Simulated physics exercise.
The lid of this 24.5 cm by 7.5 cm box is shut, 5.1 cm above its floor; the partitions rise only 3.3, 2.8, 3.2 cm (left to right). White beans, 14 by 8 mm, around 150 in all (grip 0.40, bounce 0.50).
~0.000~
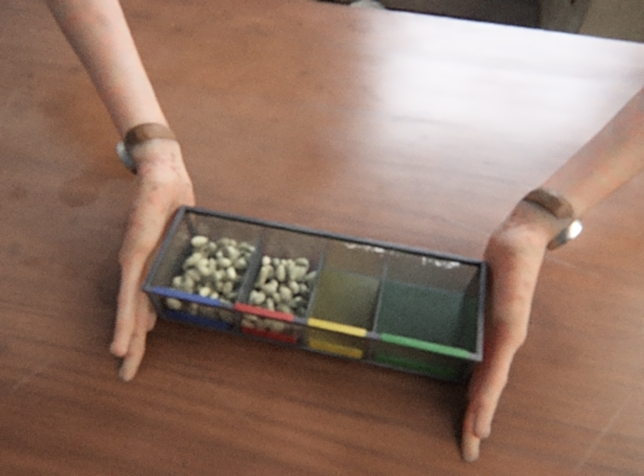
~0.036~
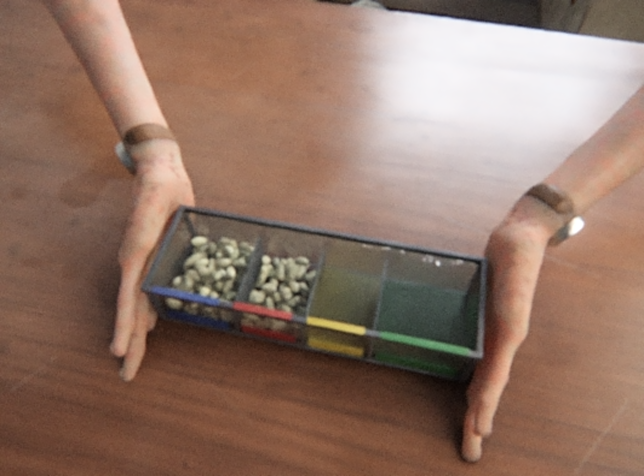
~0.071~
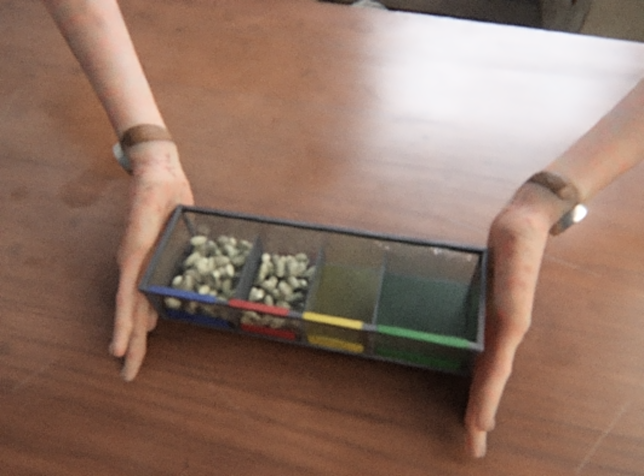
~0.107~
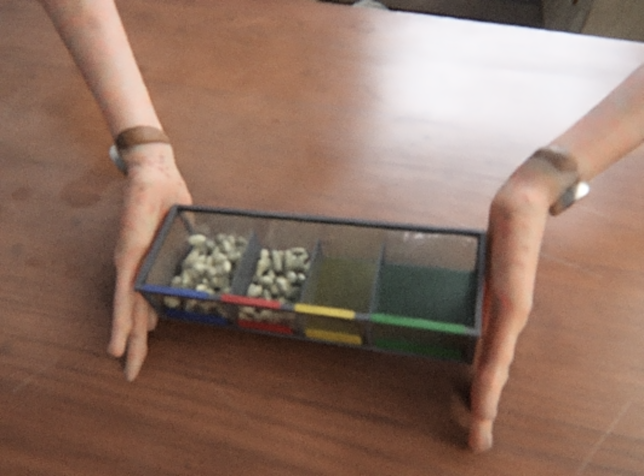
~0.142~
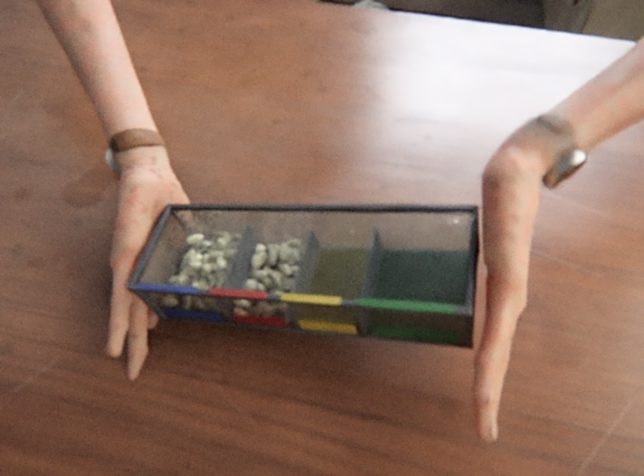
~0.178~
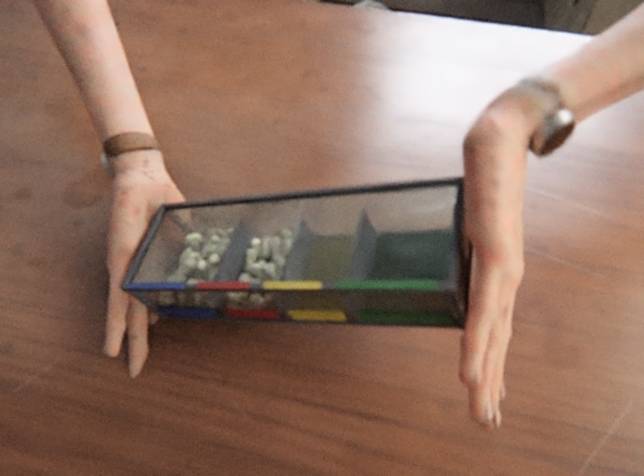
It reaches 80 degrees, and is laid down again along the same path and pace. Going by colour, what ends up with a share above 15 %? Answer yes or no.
Red yes, blue yes, green no, yellow no.
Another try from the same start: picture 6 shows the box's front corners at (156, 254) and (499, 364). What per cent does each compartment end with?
Red 30, blue 30, green 20, yellow 15.
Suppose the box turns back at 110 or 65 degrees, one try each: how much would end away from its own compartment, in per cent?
Some 30 and 0 per cent.
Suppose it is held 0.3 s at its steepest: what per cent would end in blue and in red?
Then: Blue 75, red 25.
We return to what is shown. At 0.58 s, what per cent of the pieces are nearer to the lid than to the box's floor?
About 30 per cent.
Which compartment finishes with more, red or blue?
It is the blue one.
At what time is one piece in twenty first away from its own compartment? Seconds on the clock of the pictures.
At about 0.65 s.
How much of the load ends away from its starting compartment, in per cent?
About 10 per cent.
After 0.58 s, tilt 79 degrees; red 30 %, blue 70 %.
After 0.86 s, tilt 31 degrees; red 20 %, blue 80 %.
After 1.23 s, tilt 0 degrees; red 20 %, blue 80 %.
By 1.7 s all is still; red 20 %, blue 80 %, green 0 %, yellow 0 %.
